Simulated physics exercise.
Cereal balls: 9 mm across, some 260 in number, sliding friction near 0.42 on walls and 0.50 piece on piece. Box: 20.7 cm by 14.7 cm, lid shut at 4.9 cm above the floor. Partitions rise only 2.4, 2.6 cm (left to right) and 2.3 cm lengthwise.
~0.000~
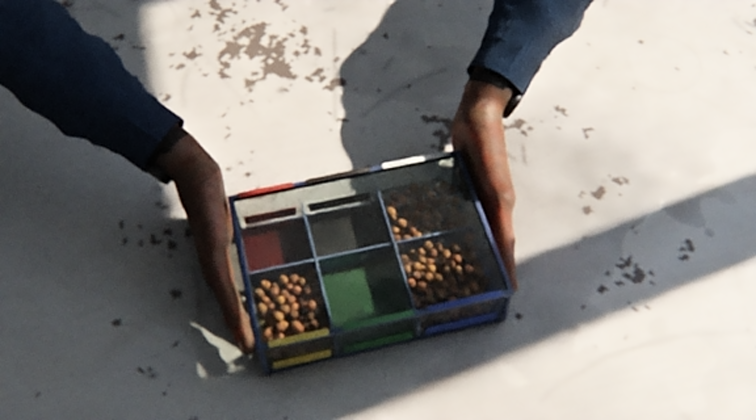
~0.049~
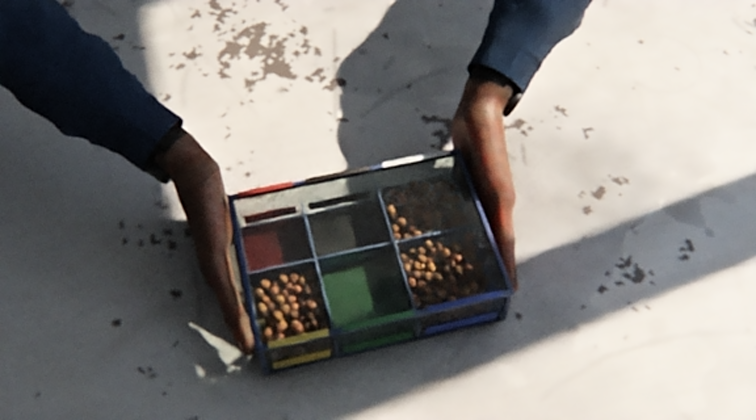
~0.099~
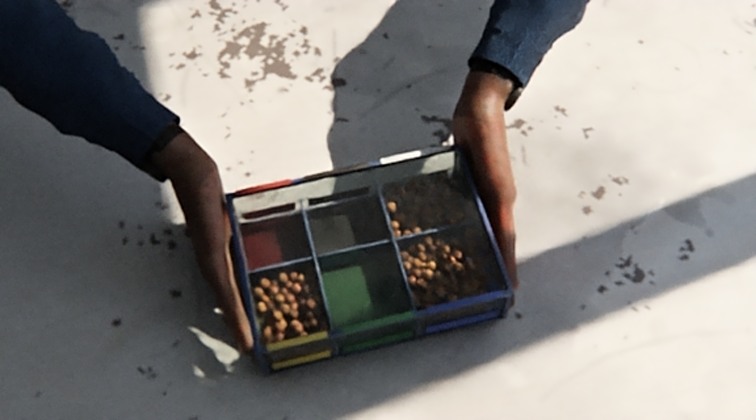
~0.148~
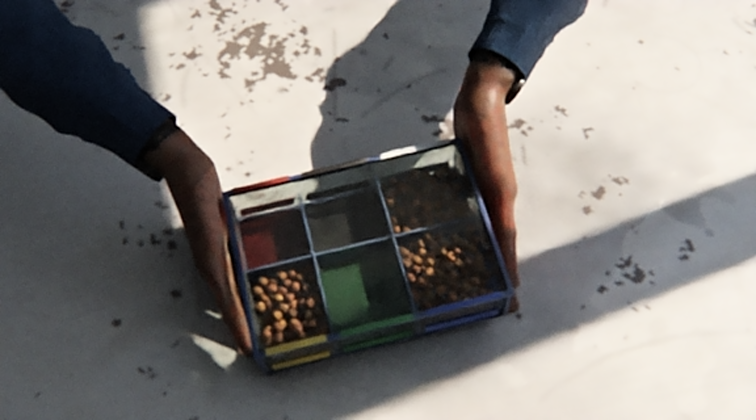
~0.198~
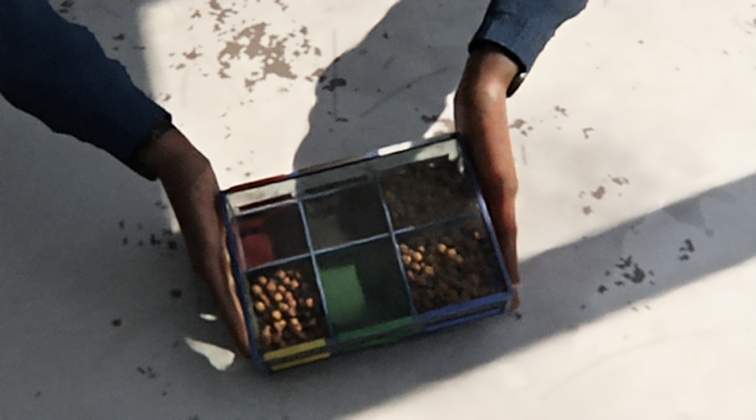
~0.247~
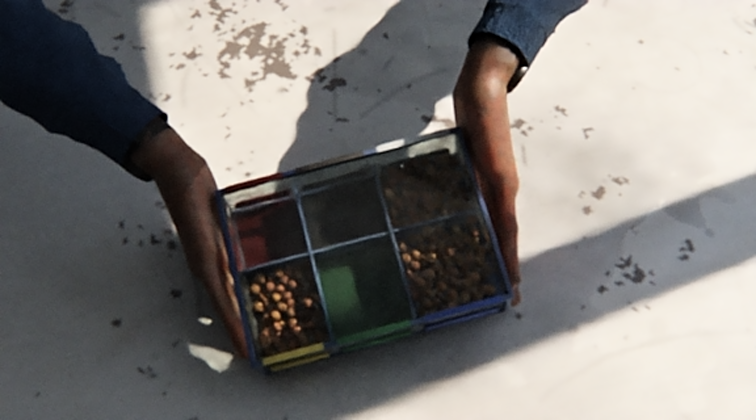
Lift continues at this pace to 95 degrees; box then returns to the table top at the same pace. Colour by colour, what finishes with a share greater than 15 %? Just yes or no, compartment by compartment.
Red gets a no, blue gets a yes, green gets a yes, yellow gets a yes, white gets a no, black gets a no.
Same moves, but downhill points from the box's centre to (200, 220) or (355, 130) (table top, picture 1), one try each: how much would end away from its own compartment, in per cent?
About 65 per cent on the first try and 45 per cent on the second.
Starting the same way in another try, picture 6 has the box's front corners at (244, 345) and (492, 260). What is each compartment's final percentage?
In per cent, the final split is red 30, blue 10, green 0, yellow 45, white 10, black 0.
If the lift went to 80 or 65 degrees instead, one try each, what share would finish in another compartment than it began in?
Close to 25 in a hundred first, and 10 in a hundred second.
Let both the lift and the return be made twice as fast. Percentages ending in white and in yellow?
White = 0 per cent, yellow = 35 per cent.
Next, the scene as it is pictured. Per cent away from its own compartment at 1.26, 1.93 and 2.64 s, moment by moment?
15, 40, 40.
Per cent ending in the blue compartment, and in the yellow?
Blue 30 %, yellow 35 %.
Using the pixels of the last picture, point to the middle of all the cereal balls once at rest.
My guess is close to (368, 321).
After 1.26 s, tilt 95 degrees; blue 35 %, green 10 %, yellow 30 %, white 25 %.
Then, at 1.93 s, tilt 42 degrees; blue 30 %, green 25 %, yellow 35 %, white 5 %.
Then, at 2.64 s, tilt 0 degrees; blue 30 %, green 30 %, yellow 35 %, white 5 %.
In the end, at 3.3 s, red 0 %, blue 30 %, green 30 %, yellow 35 %, white 5 %, black 0 %.
